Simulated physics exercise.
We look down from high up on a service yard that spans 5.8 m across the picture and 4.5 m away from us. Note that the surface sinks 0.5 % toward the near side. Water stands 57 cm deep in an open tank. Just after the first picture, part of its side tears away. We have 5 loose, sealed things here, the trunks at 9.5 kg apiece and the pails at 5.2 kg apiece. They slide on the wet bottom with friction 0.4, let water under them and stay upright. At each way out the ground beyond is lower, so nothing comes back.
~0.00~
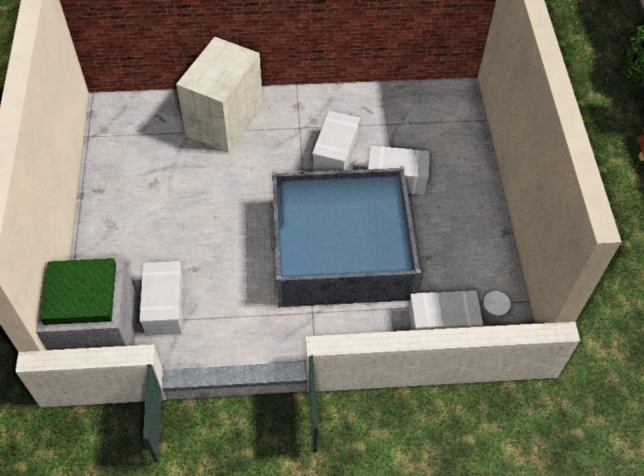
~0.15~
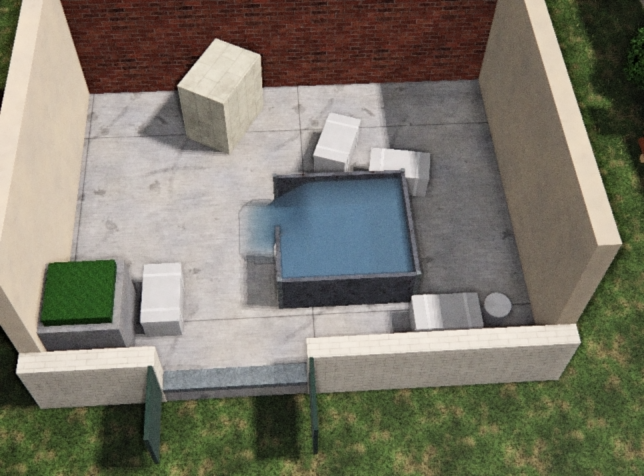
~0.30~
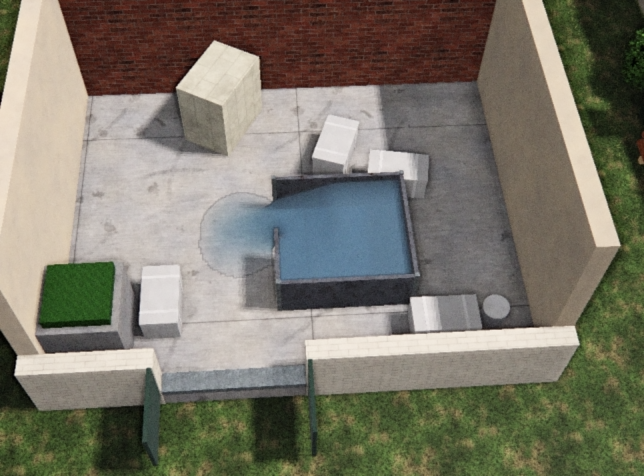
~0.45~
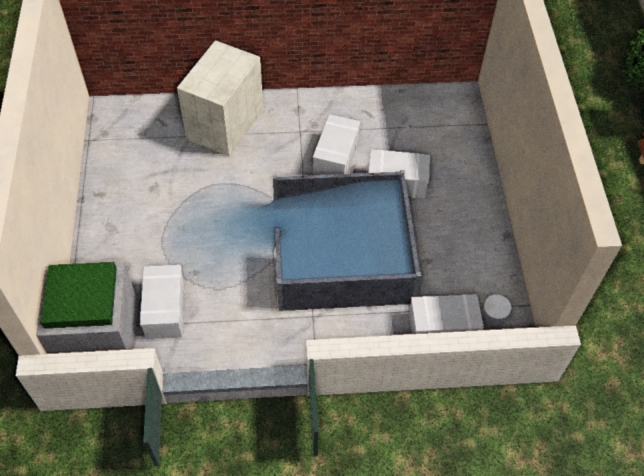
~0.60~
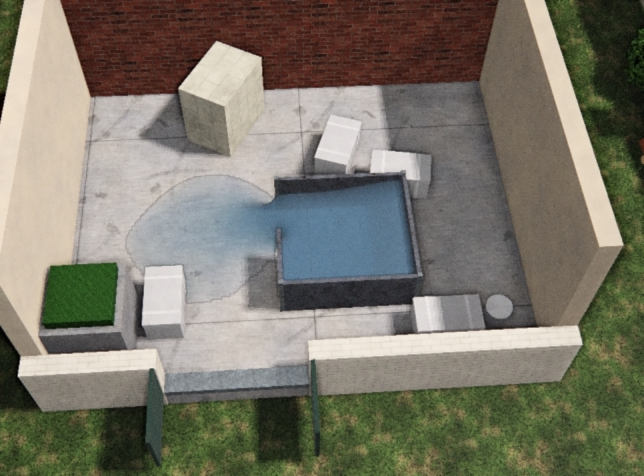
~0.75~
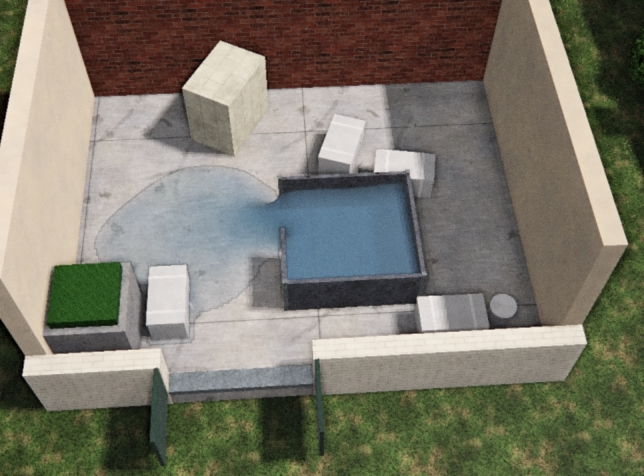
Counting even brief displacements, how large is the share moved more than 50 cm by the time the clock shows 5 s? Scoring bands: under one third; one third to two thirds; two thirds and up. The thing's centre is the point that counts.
I predict the proportion will never get to a third.
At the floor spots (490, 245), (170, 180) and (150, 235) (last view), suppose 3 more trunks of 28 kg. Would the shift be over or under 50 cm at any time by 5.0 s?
In turn: Less, over, past it.
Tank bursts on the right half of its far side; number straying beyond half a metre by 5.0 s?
Then the count would be 2.
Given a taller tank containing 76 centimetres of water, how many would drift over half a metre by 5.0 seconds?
That would give 1.
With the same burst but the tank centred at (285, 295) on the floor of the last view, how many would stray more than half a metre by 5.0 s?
Then the count would be 1.
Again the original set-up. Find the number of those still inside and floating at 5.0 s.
The count is 0.
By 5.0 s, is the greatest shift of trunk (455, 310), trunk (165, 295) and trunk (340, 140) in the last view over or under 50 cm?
Result, in order: Undershooting / overshooting / undershooting.
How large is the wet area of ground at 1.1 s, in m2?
At that time the wet patch spans about 8.5 m2.
After 1.1 s 0 of 5 are over 50 cm from their spots; 0 afloat.
After 2.2 s 0 of 5 are over 50 cm from their spots; 0 afloat.
After 3.5 s 1 of 5 are over 50 cm from their spots; 0 afloat.
After 5.0 s 1 of 5 are over 50 cm from their spots, and 1 have been at some point; 0 afloat.
